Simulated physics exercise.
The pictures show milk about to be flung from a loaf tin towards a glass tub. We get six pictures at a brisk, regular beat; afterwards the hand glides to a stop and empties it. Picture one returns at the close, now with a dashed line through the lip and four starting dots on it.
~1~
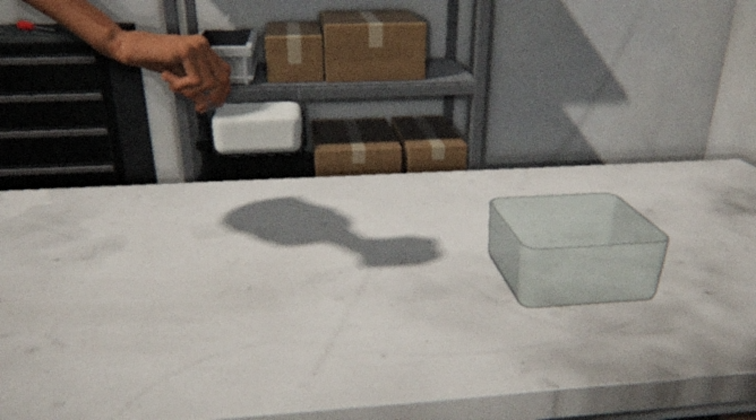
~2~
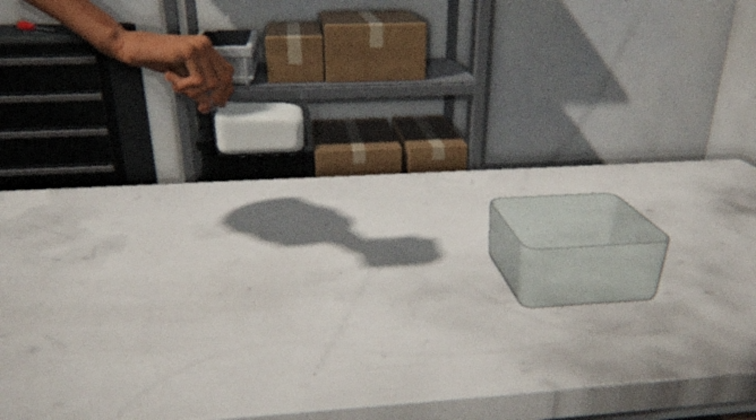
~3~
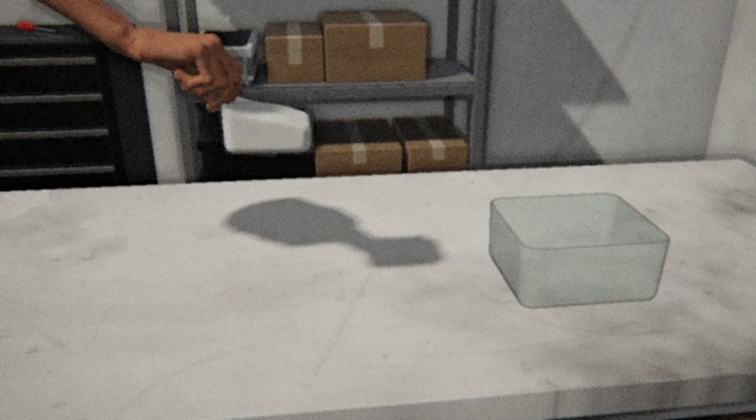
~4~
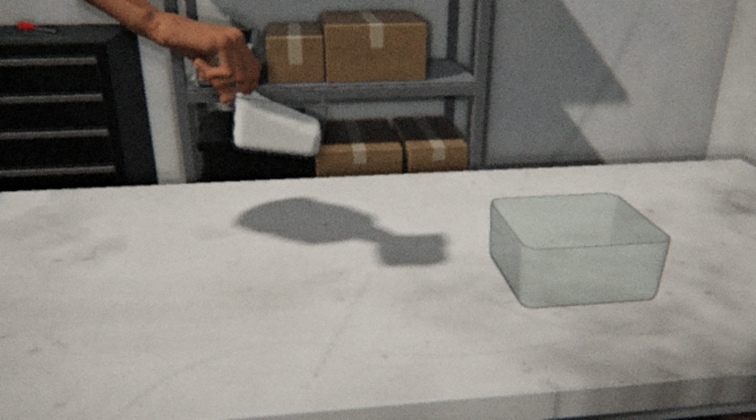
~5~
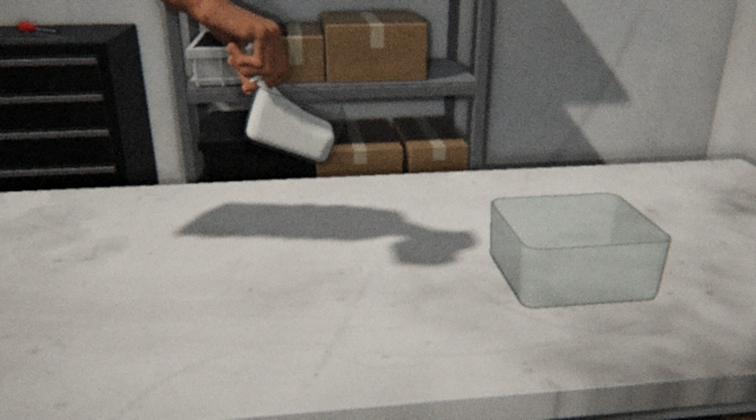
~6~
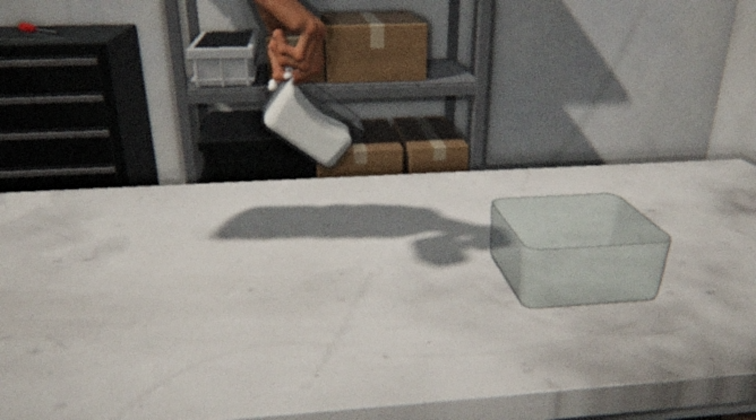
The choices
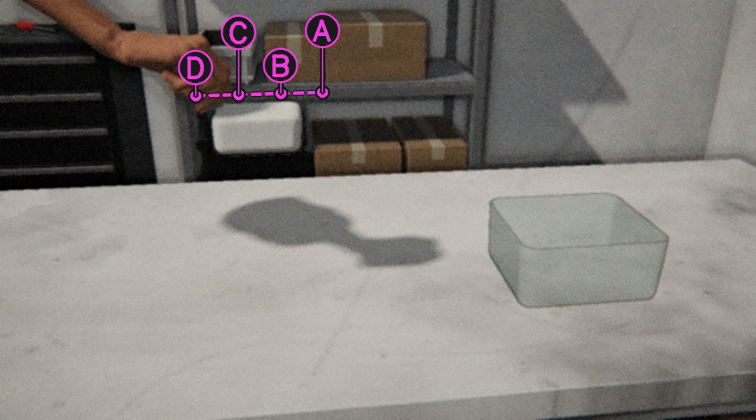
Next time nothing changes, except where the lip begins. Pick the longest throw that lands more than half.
Use spot A.
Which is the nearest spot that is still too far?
That would be B.
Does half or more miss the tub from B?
Yes.
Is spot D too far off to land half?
Yes.
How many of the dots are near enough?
One of them.
On the marked copy, A at (322, 92); B at (280, 93); C at (238, 94); D at (195, 95).
Choosing A, about 68 % lands in the tub, 15 % falls short and 16 % goes beside or beyond.
Choosing B, about 14 % lands in the tub, 80 % falls short and 7 % goes beside or beyond.
Choosing C, about 0 % lands in the tub, 95 % falls short and 5 % goes beside or beyond.
Choosing D, about 0 % lands in the tub, 100 % falls short.
